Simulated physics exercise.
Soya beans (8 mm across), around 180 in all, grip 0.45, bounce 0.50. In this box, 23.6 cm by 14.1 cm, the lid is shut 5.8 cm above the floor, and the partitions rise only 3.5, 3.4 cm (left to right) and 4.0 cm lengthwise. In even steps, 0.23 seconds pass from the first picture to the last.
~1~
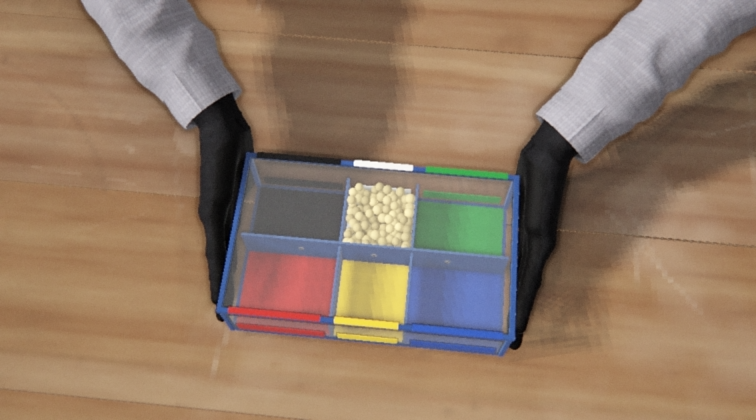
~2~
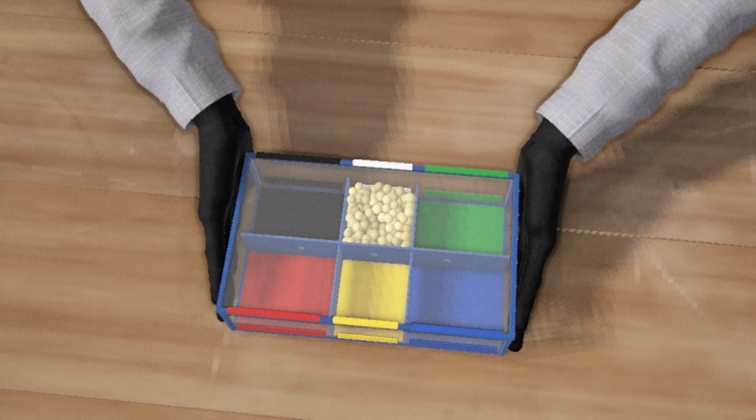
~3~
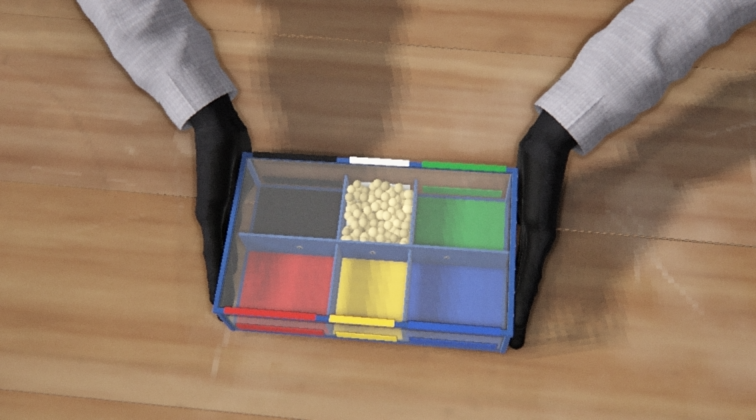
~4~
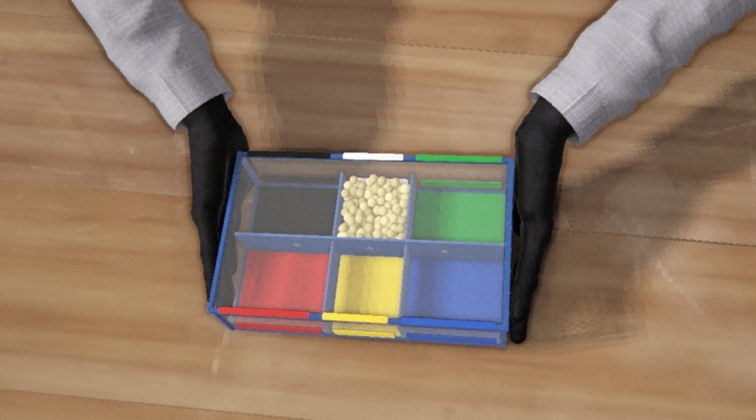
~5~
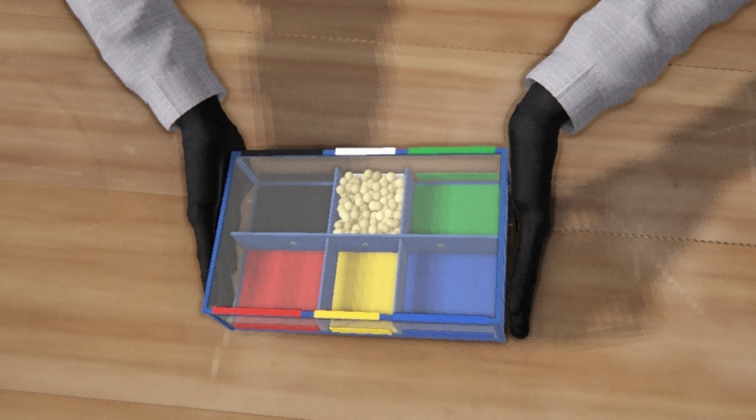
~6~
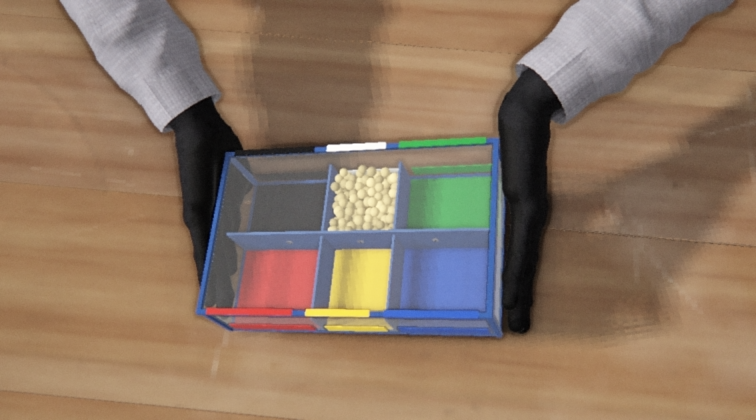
Two black-gloved hands hold a divided box of pale beans and gradually tilt it leftward.
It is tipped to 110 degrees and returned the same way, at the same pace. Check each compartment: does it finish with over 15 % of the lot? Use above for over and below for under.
Verdicts: Red compartment above, blue compartment below, green compartment below, yellow compartment below, white compartment below, black compartment above.
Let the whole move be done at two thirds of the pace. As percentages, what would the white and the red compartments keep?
In that case white keeps 0 per cent while red keeps 35 per cent.
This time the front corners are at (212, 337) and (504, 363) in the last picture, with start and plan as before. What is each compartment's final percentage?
Each compartment ends with, in per cent, red 45, blue 0, green 0, yellow 25, white 30 and black 0.
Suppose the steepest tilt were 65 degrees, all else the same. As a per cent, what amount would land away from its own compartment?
About 25 per cent.
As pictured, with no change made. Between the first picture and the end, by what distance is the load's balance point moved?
Displacement: Near 9.5 cm.
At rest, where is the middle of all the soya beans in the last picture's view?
Somewhere near (272, 234) in the last picture.
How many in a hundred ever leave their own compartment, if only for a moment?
Some 100 per cent.
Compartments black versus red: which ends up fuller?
It is the black one.
Then, 1.03 s after the last picture, tilt 110 degrees; red 15 %, white 35 %, black 50 %.
Then, 1.74 s after the last picture, tilt 49 degrees; red 30 %, black 70 %.
Then, 2.46 s after the last picture, tilt 0 degrees; red 35 %, black 65 %.
In the end, red 35 %, blue 0 %, green 0 %, yellow 0 %, white 0 %, black 65 %.
